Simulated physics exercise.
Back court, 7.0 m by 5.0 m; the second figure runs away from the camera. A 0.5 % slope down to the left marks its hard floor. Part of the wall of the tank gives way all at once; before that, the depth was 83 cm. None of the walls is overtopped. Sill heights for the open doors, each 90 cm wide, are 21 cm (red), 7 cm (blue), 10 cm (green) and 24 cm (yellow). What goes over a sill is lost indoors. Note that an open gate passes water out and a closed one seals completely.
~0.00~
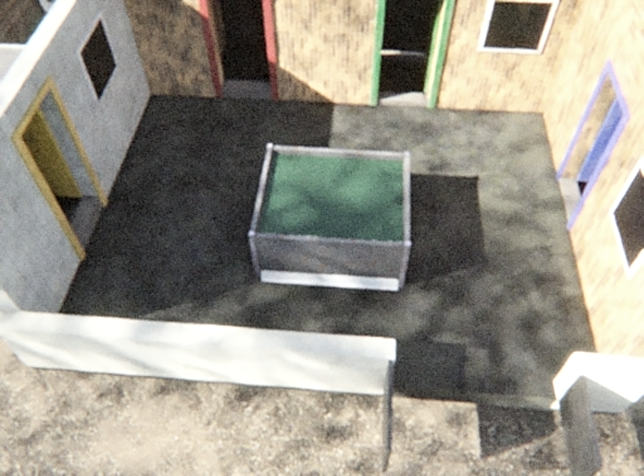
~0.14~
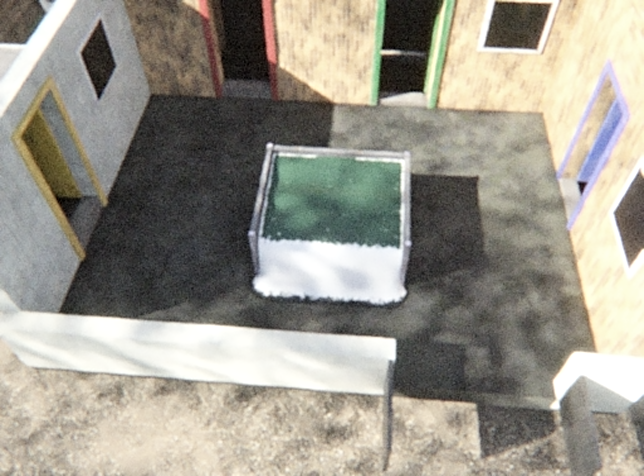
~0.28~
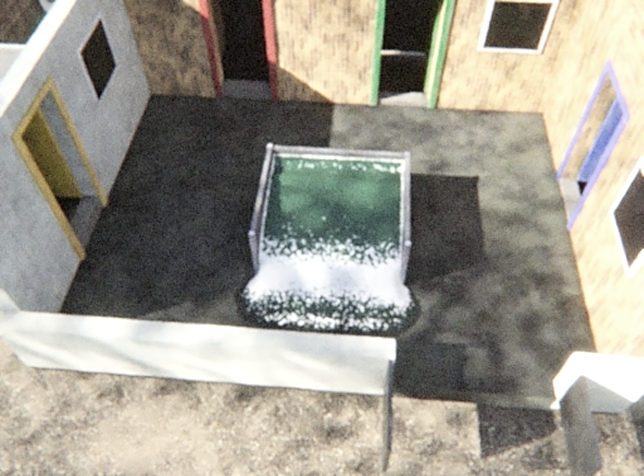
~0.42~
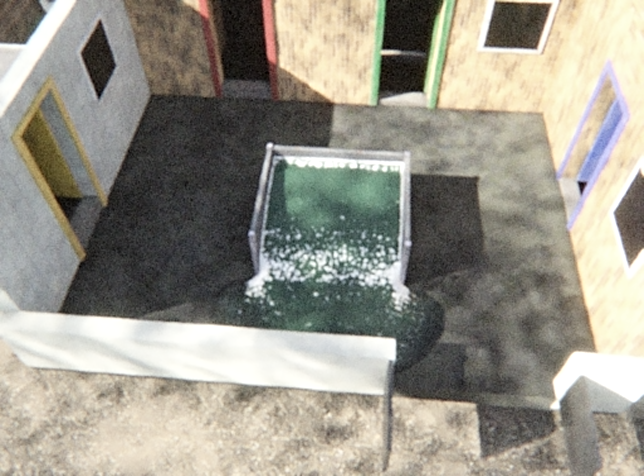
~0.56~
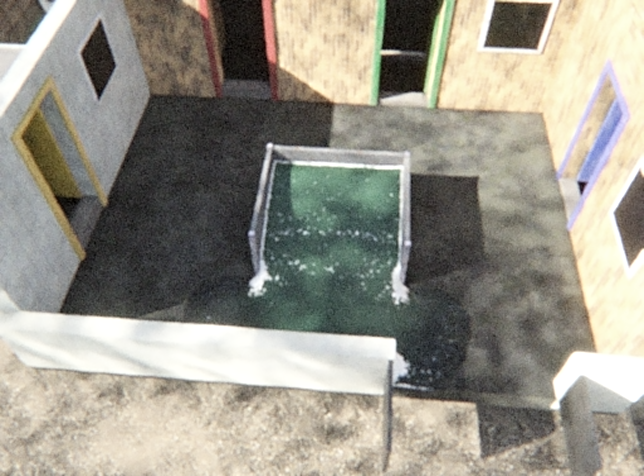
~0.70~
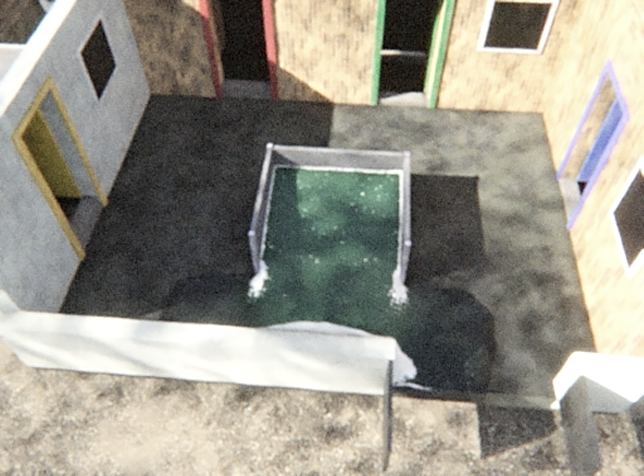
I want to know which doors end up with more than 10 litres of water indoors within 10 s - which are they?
Outcome: Red door: Under the set amount; blue door: Under the set amount; green door: Under the set amount; yellow door: Under the set amount.
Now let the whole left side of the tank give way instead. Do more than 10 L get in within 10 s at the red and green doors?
Red stays inside, green stays inside, judged against that limit.
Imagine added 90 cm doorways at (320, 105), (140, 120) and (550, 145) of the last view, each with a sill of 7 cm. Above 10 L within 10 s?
Per doorway, in order: Insufficient / sufficient / insufficient.
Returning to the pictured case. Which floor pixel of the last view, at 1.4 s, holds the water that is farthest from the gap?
I'd put it close to (48, 341).
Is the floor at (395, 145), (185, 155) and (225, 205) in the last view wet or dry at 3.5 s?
Untouched, soaked, untouched.
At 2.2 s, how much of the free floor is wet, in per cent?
Near 35 per cent is wet.
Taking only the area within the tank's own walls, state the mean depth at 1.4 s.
The average depth is around 30 cm.
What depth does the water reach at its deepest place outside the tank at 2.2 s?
Roughly 40 cm.
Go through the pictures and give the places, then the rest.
In the first frame, the tank at (334, 196) is whole and still, 83 cm deep.
In the second frame, water pours out at (329, 264) and has run 1.0 m, to (404, 291); typically 11 cm deep outside, 83 cm at the tank's back.
In the third frame, water pours out at (329, 267) and has run 1.2 m, to (413, 310); typically 14 cm deep outside, 77 cm at the tank's back.
In the fourth frame, the front is at a hidden place, 1.6 m from the gap at (329, 269); 3.1 m2 of floor is under water; 71 cm left at the back of the tank.
In the fifth frame, water pours out at (329, 270) and has run 2.0 m, to a hidden place; typically 14 cm deep outside, 68 cm at the tank's back.
In the sixth frame, water pours out at (329, 270) and has run 2.4 m, to a hidden place; typically 14 cm deep outside, 62 cm at the tank's back.
After 1.4 s water covers 20 % of the floor and is deepest (52 cm) near (312, 361); red door not reached, blue door not reached, green door not reached, yellow door not reached.
After 2.2 s water covers 35 % of the floor and is deepest (40 cm) near (61, 342); red door not reached, blue door not reached, green door not reached, yellow door 19 cm at the sill, 0 L in.
After 3.5 s water covers 55 % of the floor and is deepest (23 cm) near (48, 341); red door not reached, blue door 6 cm at the sill, 0 L in, green door not reached, yellow door 17 cm at the sill, 0 L in.
After 6.0 s water covers 90 % of the floor and is deepest (14 cm) near (146, 106); red door 10 cm at the sill, 0 L in, blue door 3 cm at the sill, 0 L in, green door 9 cm at the sill, 0 L in, yellow door 7 cm at the sill, 0 L in.
After 10.0 s water covers 95 % of the floor and is deepest (10 cm) near (567, 262); red door 6 cm at the sill, 0 L in, blue door 8 cm at the sill, 2 L in, green door 7 cm at the sill, 4 L in, yellow door 5 cm at the sill, 0 L in.
